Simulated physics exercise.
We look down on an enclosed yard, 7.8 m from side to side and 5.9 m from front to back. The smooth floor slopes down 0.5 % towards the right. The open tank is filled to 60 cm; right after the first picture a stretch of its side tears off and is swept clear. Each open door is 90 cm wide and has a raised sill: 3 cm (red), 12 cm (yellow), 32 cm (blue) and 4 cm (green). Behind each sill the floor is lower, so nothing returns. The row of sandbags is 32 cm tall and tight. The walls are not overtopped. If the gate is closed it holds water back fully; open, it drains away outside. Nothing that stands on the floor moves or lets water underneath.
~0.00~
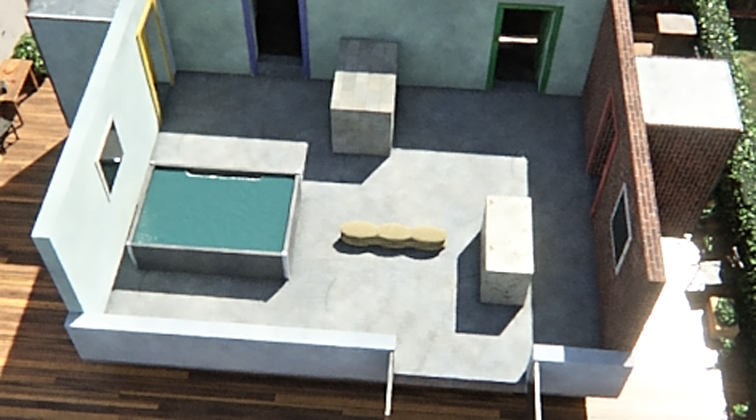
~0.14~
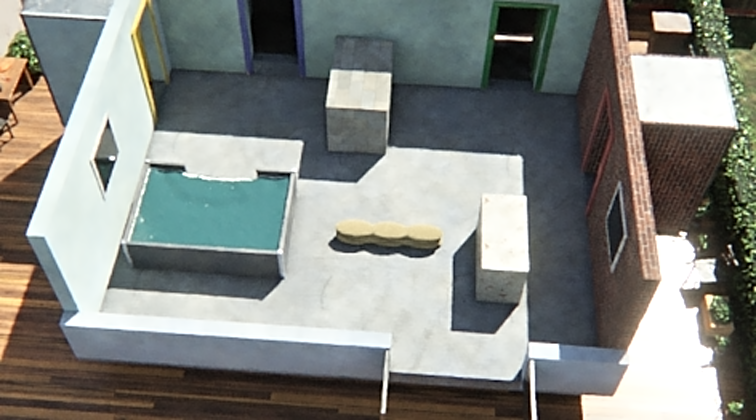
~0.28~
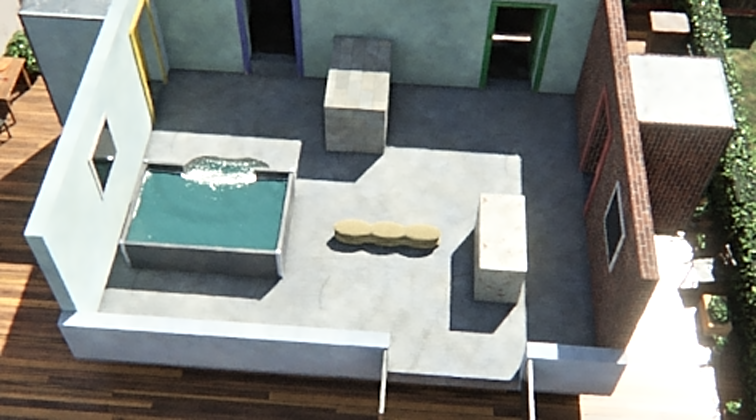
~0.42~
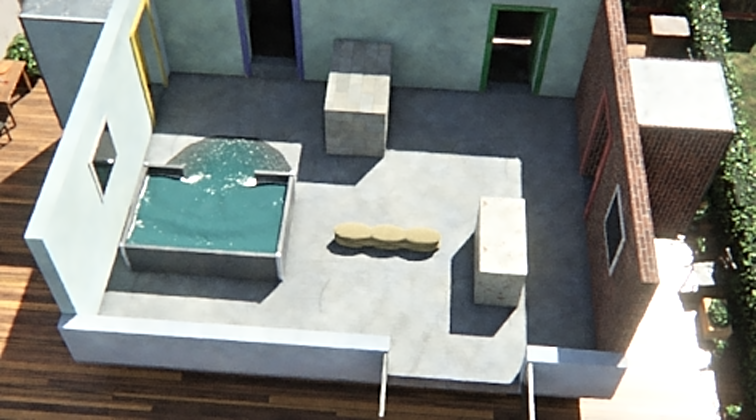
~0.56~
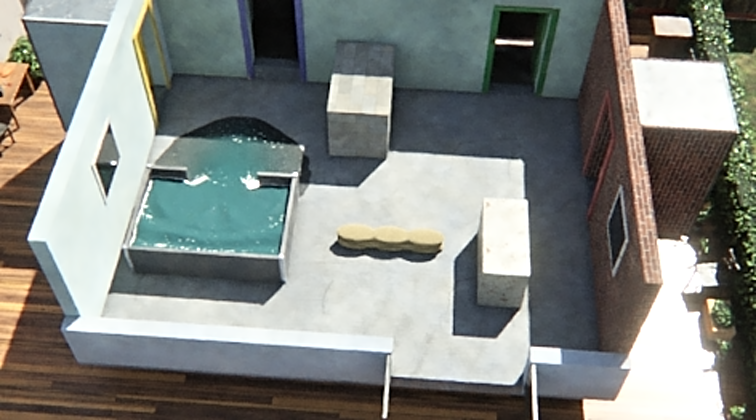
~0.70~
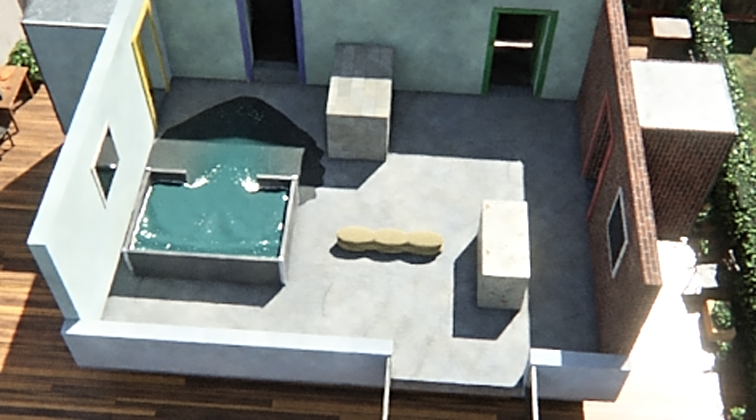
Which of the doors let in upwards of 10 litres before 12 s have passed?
Within that time: At the red door it exceeds the limit; at the yellow door it exceeds the limit; at the blue door it keeps below the limit; at the green door it stays under the limit.
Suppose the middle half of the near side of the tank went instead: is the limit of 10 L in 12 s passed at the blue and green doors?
Then: Blue under, green above.
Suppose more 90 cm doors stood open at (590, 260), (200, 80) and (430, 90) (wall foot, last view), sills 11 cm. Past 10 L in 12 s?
In that order: Not over, past it, below.
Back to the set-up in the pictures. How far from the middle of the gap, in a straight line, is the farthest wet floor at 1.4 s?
Some 3.2 m out.
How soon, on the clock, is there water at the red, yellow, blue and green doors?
Red 5.5 s, yellow 1.0 s, blue 0.9 s, green 2.6 s.
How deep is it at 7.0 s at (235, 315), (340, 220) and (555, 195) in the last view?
In that order: 0, 5 and 1 cm.
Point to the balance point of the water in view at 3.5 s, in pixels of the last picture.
At about (241, 167).
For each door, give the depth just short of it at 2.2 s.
Depths in cm: Red 0, yellow 19, blue 25, green 0.
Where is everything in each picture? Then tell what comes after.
In the first picture, still water, 60 cm deep, in the open tank at (217, 210).
In the second picture, water pours out on the open tank's far side and has run 0.7 m, to a hidden place; typically 6 cm deep outside, 60 cm at the open tank's back.
In the third picture, water pours out on the open tank's far side and has run 0.9 m, to (197, 161); typically 10 cm deep outside, 60 cm at the open tank's back.
In the fourth picture, the front is at (214, 140), 1.3 m from the gap on the open tank's far side; 2.0 m2 of floor is under water; 57 cm left at the back of the open tank.
In the fifth picture, water pours out on the open tank's far side and has run 1.8 m, to (228, 120); typically 5 cm deep outside, 50 cm at the open tank's back.
In the sixth picture, the front is at (239, 100), 2.4 m from the gap on the open tank's far side; 4.7 m2 of floor is under water; 51 cm left at the back of the open tank.
After 1.4 s water covers 20 % of the floor and is deepest (32 cm) near (222, 194); red door not reached, yellow door 10 cm at the sill, 0 L in, blue door 30 cm at the sill, 0 L in, green door not reached.
After 2.2 s water covers 20 % of the floor and is deepest (36 cm) near (330, 90); red door not reached, yellow door 19 cm at the sill, 4 L in, blue door 25 cm at the sill, 0 L in, green door not reached.
After 3.5 s water covers 25 % of the floor and is deepest (26 cm) near (227, 126); red door not reached, yellow door 18 cm at the sill, 41 L in, blue door 21 cm at the sill, 0 L in, green door 1 cm at the sill, 0 L in.
After 7.0 s water covers 55 % of the floor and is deepest (18 cm) near (325, 124); red door 2 cm at the sill, 0 L in, yellow door 13 cm at the sill, 71 L in, blue door 15 cm at the sill, 0 L in, green door 1 cm at the sill, 0 L in.
After 12.0 s water covers 90 % of the floor and is deepest (10 cm) near (160, 190); red door 5 cm at the sill, 27 L in, yellow door 8 cm at the sill, 73 L in, blue door 9 cm at the sill, 0 L in, green door 6 cm at the sill, 0 L in.
